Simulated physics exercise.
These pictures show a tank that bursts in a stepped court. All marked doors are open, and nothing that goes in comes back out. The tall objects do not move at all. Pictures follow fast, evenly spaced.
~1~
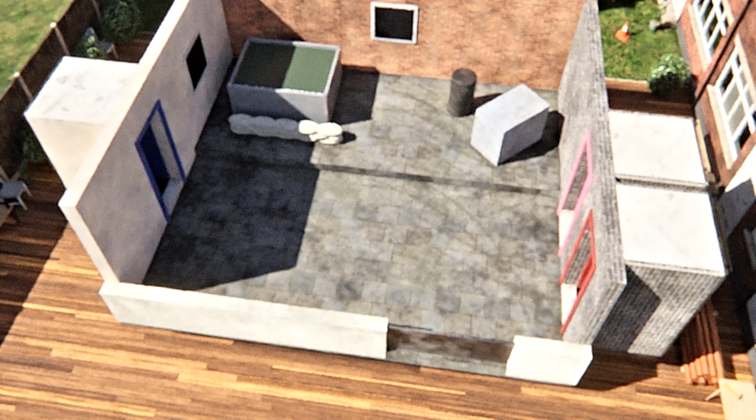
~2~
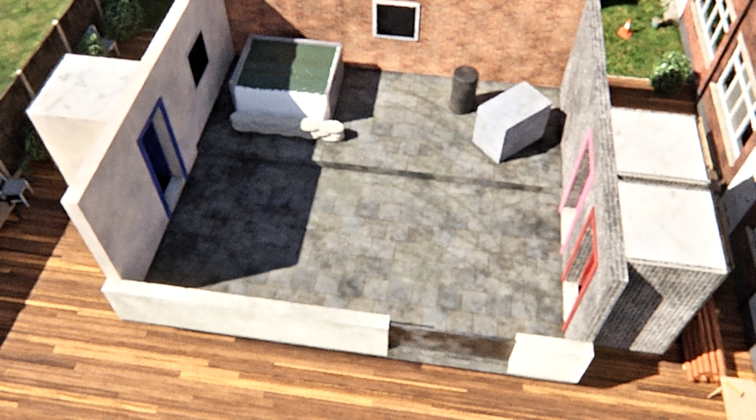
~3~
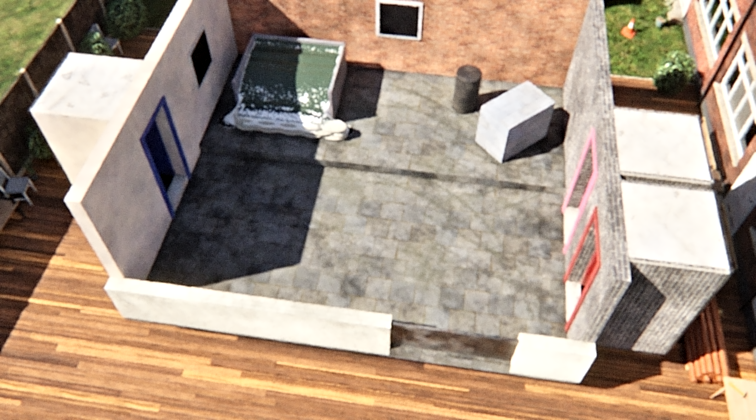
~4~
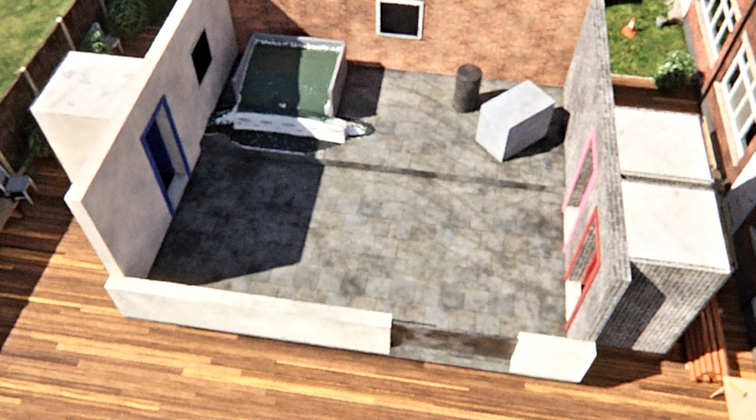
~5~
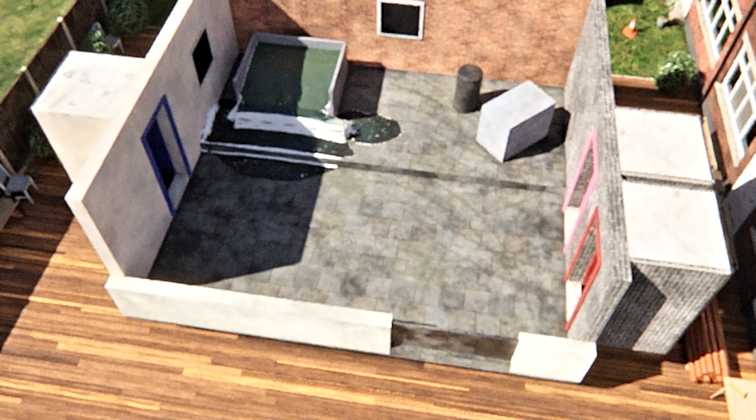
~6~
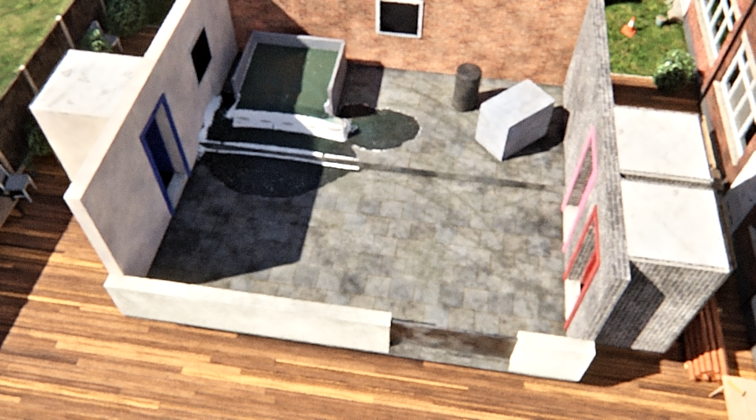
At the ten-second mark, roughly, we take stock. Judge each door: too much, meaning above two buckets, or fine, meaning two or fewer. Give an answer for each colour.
Red door: Fine, blue door: Fine, pink door: Fine.
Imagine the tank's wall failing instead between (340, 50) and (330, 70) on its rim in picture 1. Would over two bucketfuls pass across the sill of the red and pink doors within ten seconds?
Looking at each: The red door admits more, while the pink door admits less.
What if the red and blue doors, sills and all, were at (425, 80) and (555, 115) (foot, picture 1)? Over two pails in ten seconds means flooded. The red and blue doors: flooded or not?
Result - red does not reach it, blue does not reach it.
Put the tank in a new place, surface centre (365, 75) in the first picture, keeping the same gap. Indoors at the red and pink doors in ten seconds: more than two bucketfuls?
The red door exceeds the limit, and the pink door falls short.
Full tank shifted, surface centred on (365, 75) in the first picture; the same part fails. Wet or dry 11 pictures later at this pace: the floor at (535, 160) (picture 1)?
At that place: Free of water.
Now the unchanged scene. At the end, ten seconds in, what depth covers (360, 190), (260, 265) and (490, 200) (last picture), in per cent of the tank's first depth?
The depths come to near 2, 6 and 6 per cent respectively.
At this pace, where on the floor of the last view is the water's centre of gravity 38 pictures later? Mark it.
I'd say near (326, 150).
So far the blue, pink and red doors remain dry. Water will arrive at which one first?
It's the one in blue.
A moment on, water covers 35 % of the floor; the red door not reached, the blue door wet at the sill, nothing in, the pink door not reached.
Next, water covers 55 % of the floor; the red door not reached, the blue door wet at the sill, nothing in, the pink door not reached.
Then, water covers 55 % of the floor; the red door not reached, the blue door wet at the sill, nothing in, the pink door not reached.
Later, water covers 80 % of the floor; the red door wet at the sill, nothing in, the blue door wet at the sill, nothing in, the pink door wet at the sill, nothing in.
In the end, water covers 90 % of the floor; the red door under two buckets in, the blue door wet at the sill, nothing in, the pink door wet at the sill, nothing in.
